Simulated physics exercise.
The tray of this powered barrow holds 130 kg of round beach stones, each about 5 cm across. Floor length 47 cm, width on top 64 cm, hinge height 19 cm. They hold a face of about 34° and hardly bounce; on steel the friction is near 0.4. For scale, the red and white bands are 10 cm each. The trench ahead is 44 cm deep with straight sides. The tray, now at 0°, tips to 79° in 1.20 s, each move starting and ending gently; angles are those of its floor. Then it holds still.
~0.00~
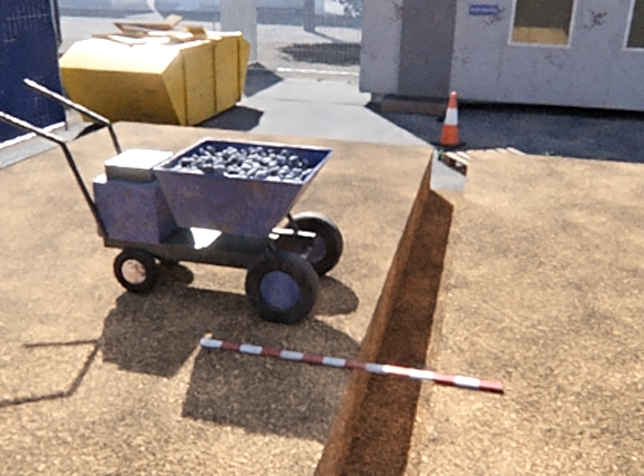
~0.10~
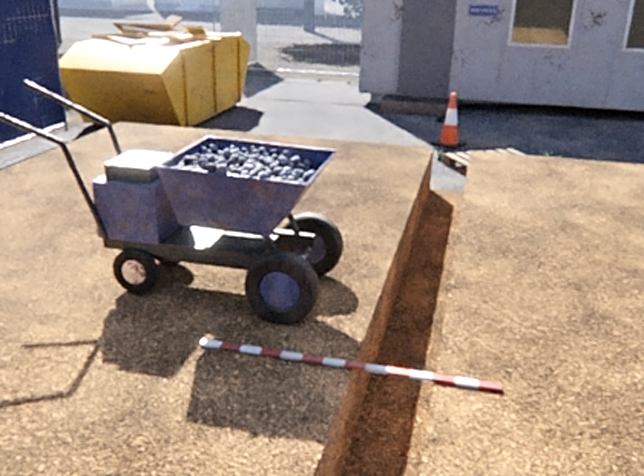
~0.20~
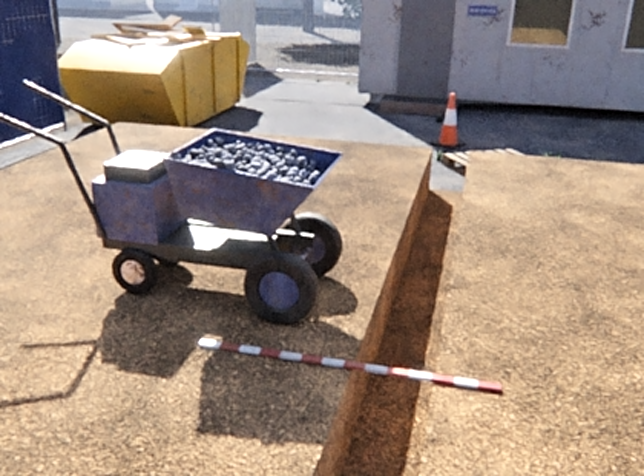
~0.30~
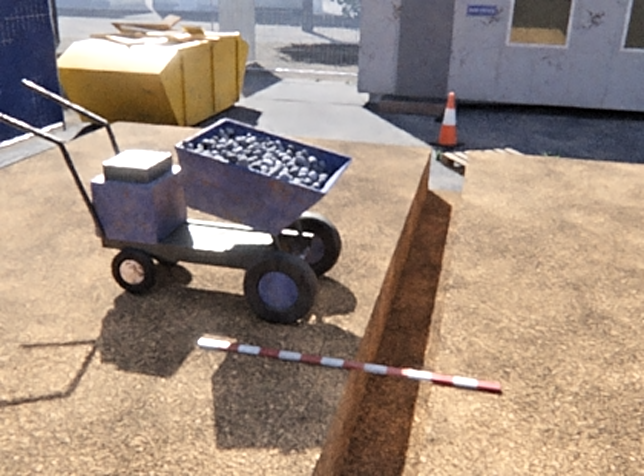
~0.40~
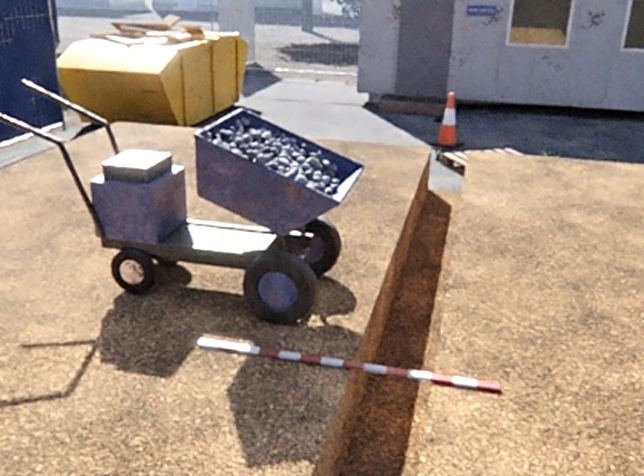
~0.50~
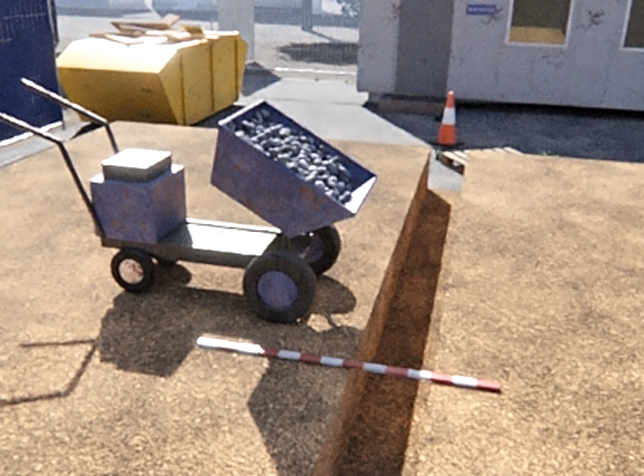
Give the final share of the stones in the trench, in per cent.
About 59 per cent.
After 0.9 s the floor is at 67°; 99 % in the tray, 1 % in the trench; the foremost stones are at (414, 267).
After 1.3 s the floor is at 79°; 38 % in the tray, 32 % in the trench, 30 % past the trench; the foremost stones are at (544, 323).
After 1.6 s the floor is at 79°; 9 % in the tray, 49 % in the trench, 42 % past the trench; the foremost stones are past the picture's edge.
After 3.6 s the floor is at 79°; 0 % in the tray, 59 % in the trench, 41 % past the trench; the foremost stones are past the picture's edge.
